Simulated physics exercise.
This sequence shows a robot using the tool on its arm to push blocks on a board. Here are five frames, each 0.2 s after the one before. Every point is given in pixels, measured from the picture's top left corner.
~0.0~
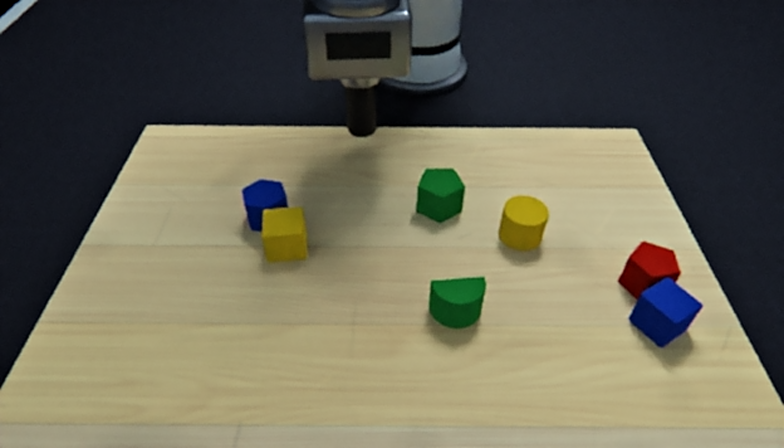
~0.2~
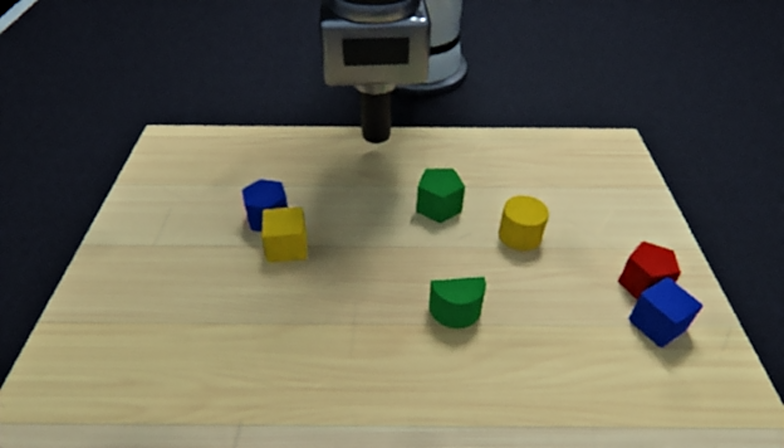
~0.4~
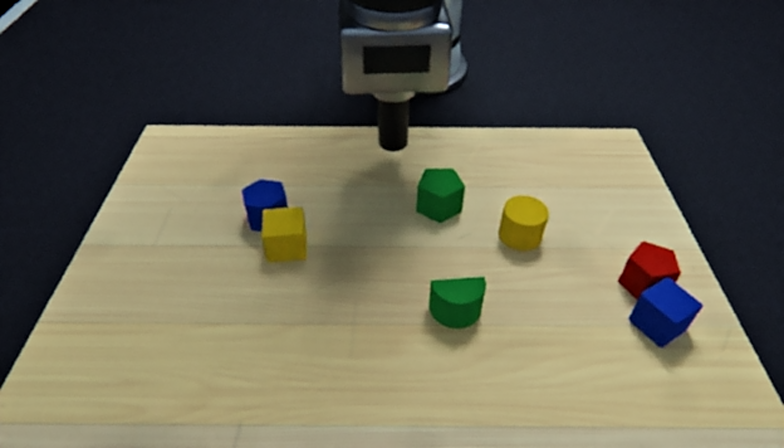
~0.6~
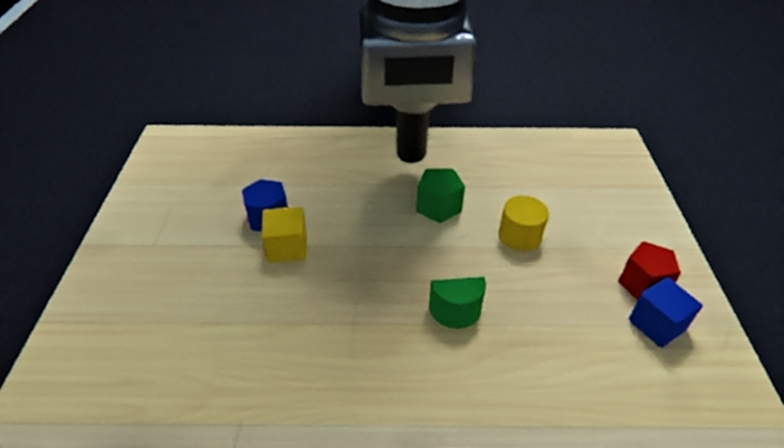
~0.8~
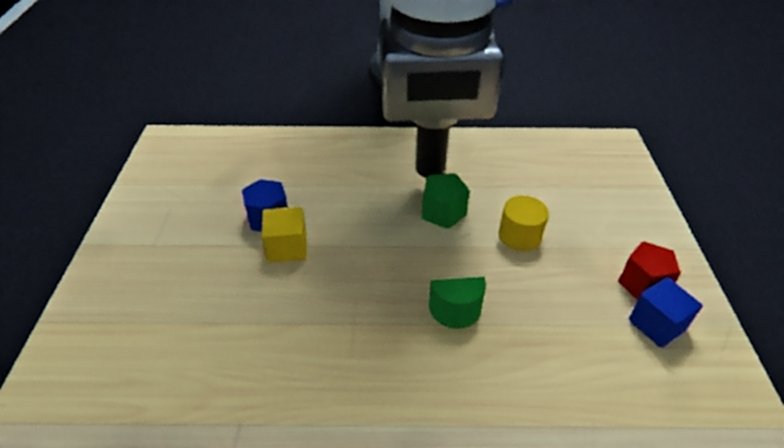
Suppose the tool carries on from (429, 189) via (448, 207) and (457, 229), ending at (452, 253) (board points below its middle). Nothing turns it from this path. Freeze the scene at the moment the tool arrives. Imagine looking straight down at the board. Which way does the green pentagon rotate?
Its spin: Anticlockwise.
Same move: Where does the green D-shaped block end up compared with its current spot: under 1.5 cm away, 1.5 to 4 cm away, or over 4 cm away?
I'd go with under 1.5 cm for this block.
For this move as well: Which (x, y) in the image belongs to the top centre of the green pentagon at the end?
Around pixel (484, 251).
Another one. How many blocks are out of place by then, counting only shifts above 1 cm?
Blocks displaced: 1.
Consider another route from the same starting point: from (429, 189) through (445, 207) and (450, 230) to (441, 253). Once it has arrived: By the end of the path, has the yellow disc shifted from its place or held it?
By the last moment, the yellow disc will still be in its place.
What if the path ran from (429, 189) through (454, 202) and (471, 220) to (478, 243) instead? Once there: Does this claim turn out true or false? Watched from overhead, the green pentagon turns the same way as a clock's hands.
The statement is correct.
On the path given first. One third of the way, tool (451, 189); green pentagon (463, 207).
Two thirds of the way, tool (459, 211); green pentagon (477, 230).
At the end, tool (455, 234); green pentagon (484, 251), turned 40° anticlockwise; green D-shaped block in place; yellow disc in place.
